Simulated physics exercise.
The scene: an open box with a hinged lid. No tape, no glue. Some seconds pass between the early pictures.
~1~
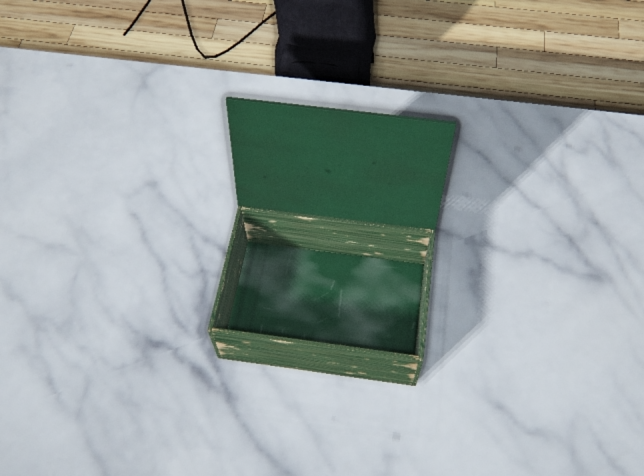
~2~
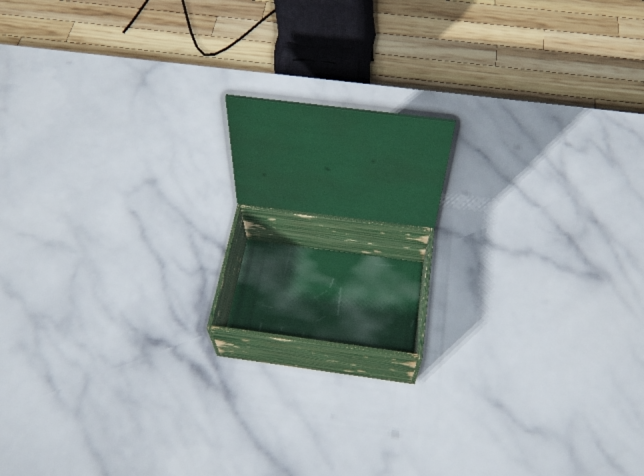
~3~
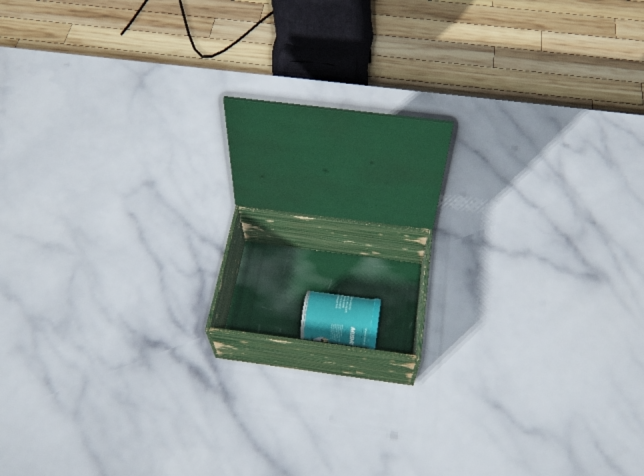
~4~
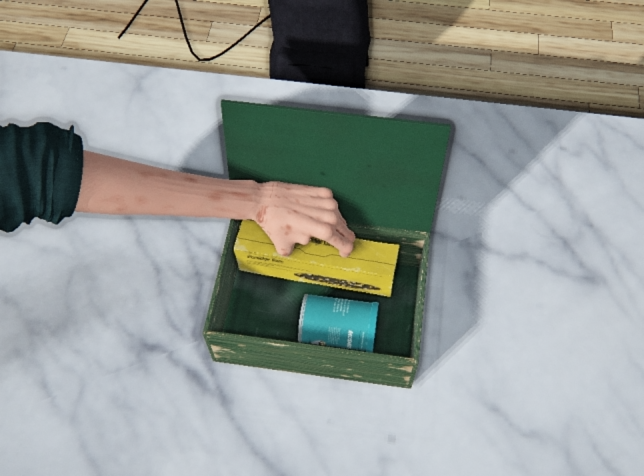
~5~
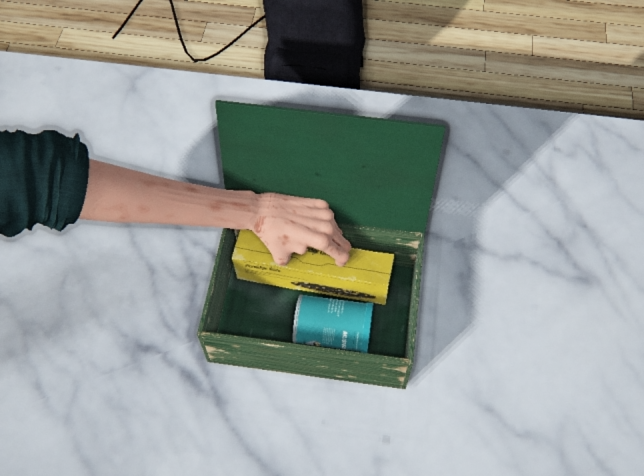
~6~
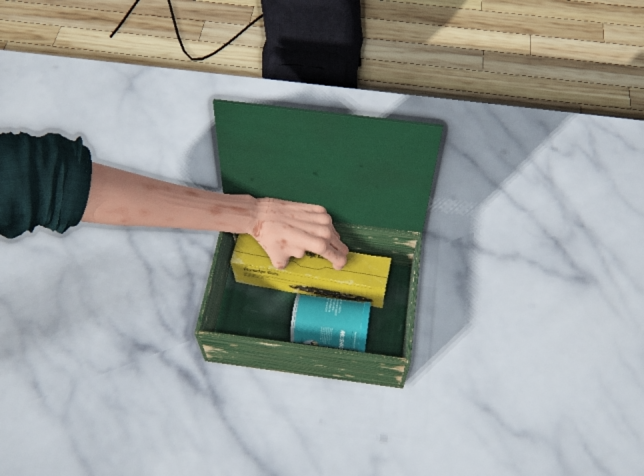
To begin with, an open green box with a hinged lid sits empty on a marble surface. A turquoise tin then appears lying inside it, near the front. Next, a hand reaching from the left holds a yellow carton behind the tin and lowers it slightly into the box, still gripping it.
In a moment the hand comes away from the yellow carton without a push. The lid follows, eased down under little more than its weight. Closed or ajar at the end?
As it turns out, it sits on the rim.
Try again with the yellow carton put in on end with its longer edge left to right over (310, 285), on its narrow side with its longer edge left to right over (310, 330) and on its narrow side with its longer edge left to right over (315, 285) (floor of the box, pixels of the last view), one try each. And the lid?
First try: It stays ajar; second try: It closes; third try: It shuts flat.
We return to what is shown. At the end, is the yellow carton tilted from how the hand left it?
It keeps its pose.
Then, 1.40 s after the last picture, lid 72° above the rim.
Then, 2.00 s after the last picture, lid 27° above the rim.
At rest, lid shut; both in place. Seen from the same camera at the end, yellow carton near (311, 271).
